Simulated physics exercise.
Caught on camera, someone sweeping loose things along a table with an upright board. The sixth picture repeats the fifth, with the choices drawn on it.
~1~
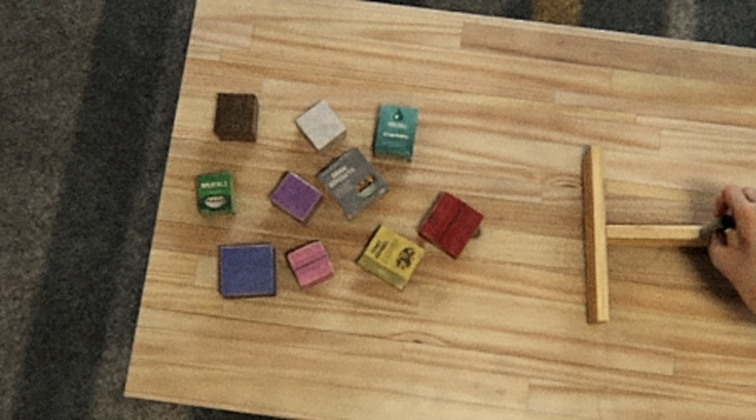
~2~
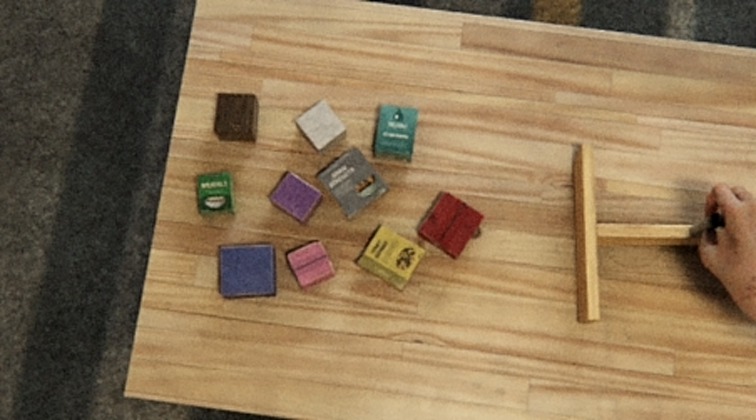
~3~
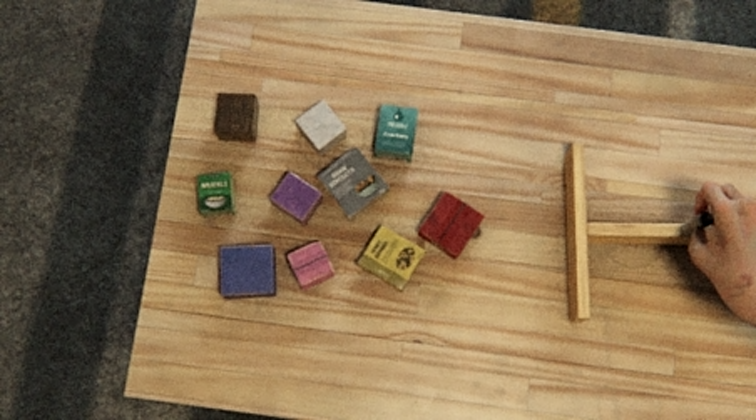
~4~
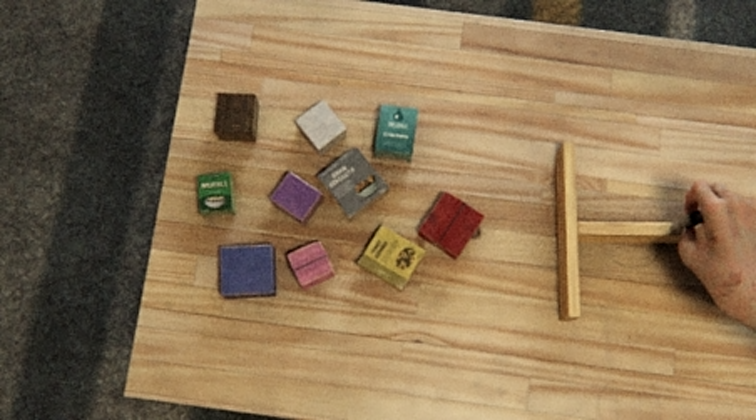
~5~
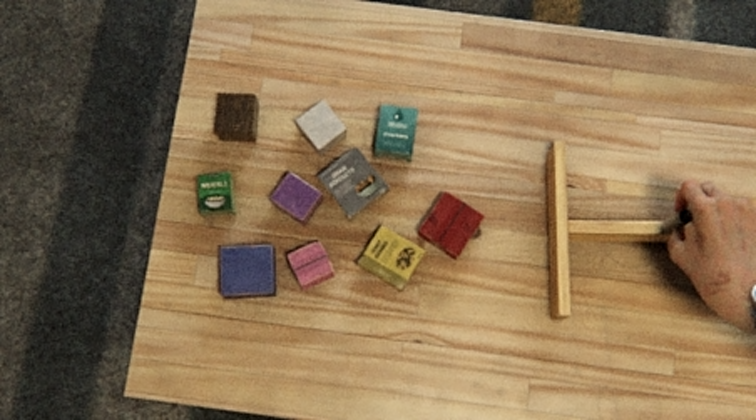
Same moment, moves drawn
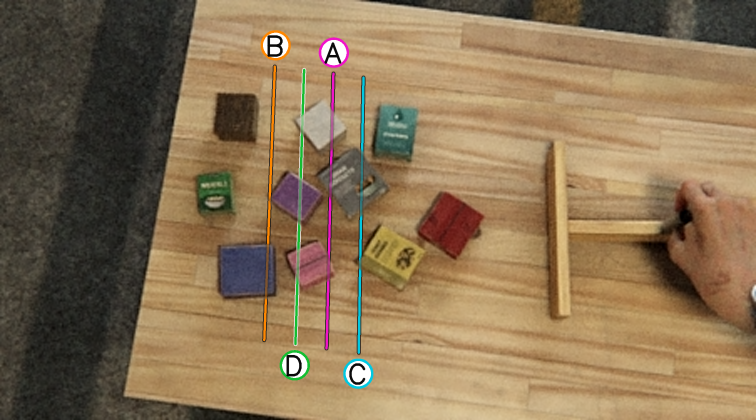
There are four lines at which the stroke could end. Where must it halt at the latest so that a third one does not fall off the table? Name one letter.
Stop at B.
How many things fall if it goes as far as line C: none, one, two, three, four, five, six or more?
In all, none.
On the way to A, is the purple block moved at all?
By then, yes.
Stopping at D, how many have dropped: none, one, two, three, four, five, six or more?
By then, none.
On the marked copy, A at (330, 207); B at (270, 199); C at (361, 211); D at (300, 203).
With B. Early on, board (456, 213); yellow packet (388, 262); red box (416, 223).
Further on, board (351, 200); blue block (229, 269); purple block (265, 210).
At the end, board (271, 189); black block (177, 110); blue block (150, 262); none fallen.
As for the rest, A is within the limit but short; C is within the limit but short; D is within the limit but short.
